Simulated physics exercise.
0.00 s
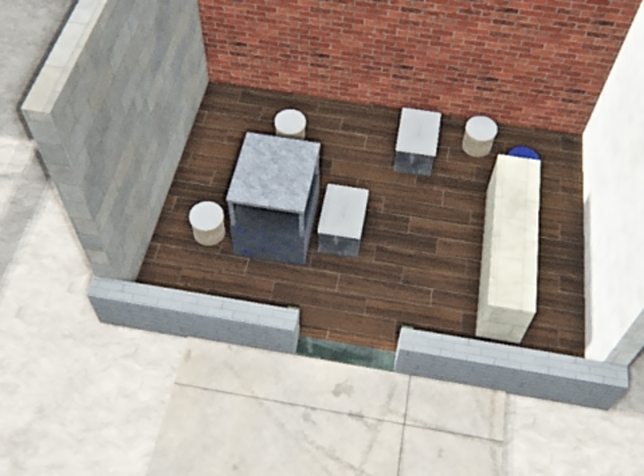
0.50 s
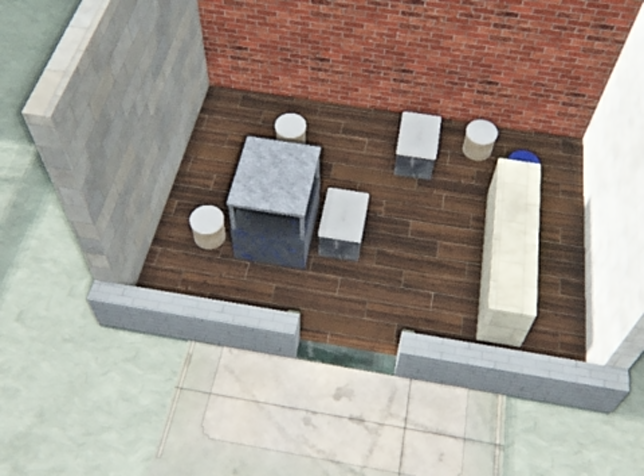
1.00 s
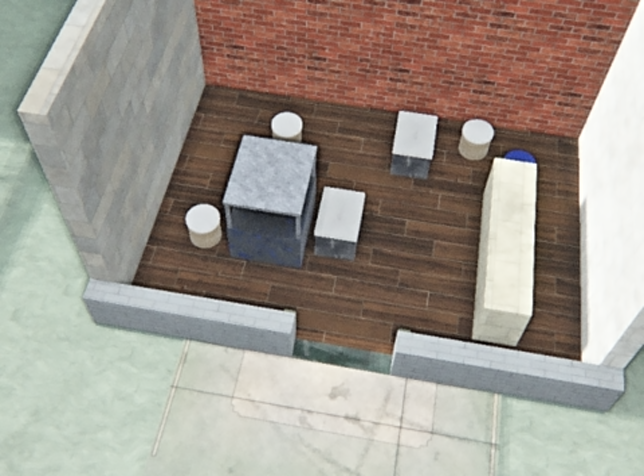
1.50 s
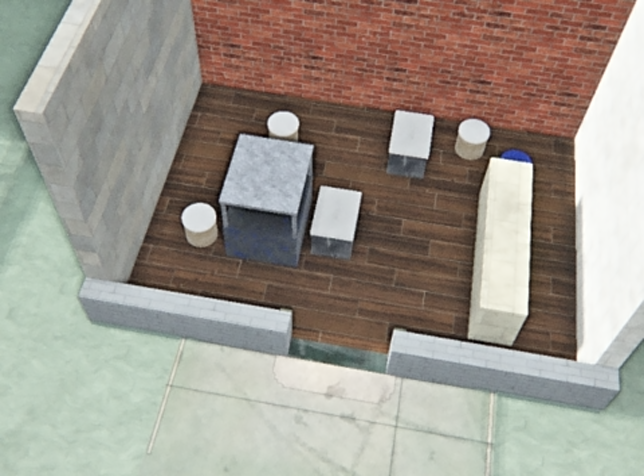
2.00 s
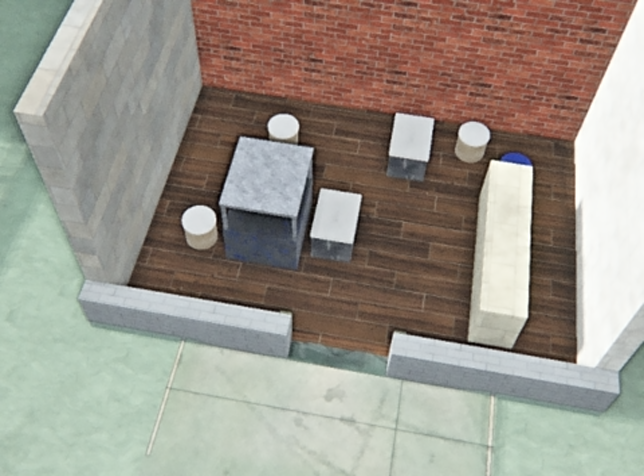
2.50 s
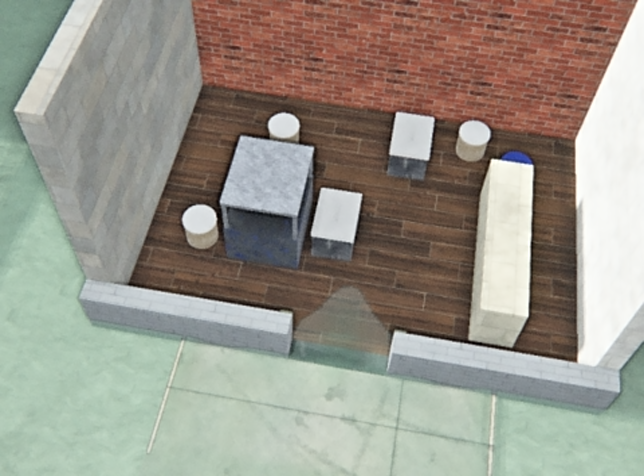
Ground-floor office seen from above, greenish water spreading over the street outside, then fanning in through the doorway across the floor.
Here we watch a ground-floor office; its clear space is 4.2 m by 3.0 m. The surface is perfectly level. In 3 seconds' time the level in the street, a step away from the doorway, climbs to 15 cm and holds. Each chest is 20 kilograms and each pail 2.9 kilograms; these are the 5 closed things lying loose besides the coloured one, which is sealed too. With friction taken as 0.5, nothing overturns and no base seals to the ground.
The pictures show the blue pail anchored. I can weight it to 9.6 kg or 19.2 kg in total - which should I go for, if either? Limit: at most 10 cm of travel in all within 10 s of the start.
9.6 kg will do.
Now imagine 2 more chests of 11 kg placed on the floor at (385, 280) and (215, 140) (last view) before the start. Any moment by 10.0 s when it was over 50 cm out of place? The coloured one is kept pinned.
First one: Beyond the limit; second one: Inside the limit.
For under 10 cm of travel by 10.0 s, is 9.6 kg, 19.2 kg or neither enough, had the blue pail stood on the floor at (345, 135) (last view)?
Outcome - success with both.
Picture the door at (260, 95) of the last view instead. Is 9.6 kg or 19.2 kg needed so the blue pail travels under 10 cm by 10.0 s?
The answer is that the lesser mass suffices.
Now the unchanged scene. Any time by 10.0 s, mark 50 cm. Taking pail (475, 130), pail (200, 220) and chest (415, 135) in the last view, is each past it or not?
Well, that's beyond half a metre, below half a metre, and below half a metre.
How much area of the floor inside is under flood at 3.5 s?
Close to 2.0 m2, I'd say.
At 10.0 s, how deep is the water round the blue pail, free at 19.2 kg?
Depth: Approx. 4 cm.
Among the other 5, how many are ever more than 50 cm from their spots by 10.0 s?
I make it 1.
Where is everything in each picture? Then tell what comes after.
The blue pail at (523, 159), on the bottom; water covers 0.0 m2; 0 of 6 have shifted, in the first frame.
The blue pail at (524, 163) rests on the ground; 0.0 m2 under water; 0 of 6 have shifted, in the second frame.
The blue pail at (520, 162) rests on the ground; water covers 0.0 m2; 0 of 6 have shifted, in the third frame.
The blue pail at (516, 162) rests on the ground; 0.0 m2 under water; 0 of 6 have shifted, in the fourth frame.
The blue pail at (516, 165) rests on the ground; 0.0 m2 under water; 0 of 6 have shifted, in the fifth frame.
The blue pail at (516, 164), on the bottom; 0.4 m2 under water; 0 of 6 have shifted, in the sixth frame.
After 3.5 s the blue pail would be 0 cm from its start with 9.6 kg and 0 cm from its start with 19.2 kg; 0 cm of water round it then.
After 4.5 s the blue pail would be 0 cm from its start with 9.6 kg and 0 cm from its start with 19.2 kg; 0 cm of water round it then.
After 7.0 s the blue pail would be 0 cm from its start with 9.6 kg and 0 cm from its start with 19.2 kg; 2 cm of water round it then.
After 10.0 s the blue pail would be 0 cm from its start with 9.6 kg and 0 cm from its start with 19.2 kg; 4 cm of water round it then.
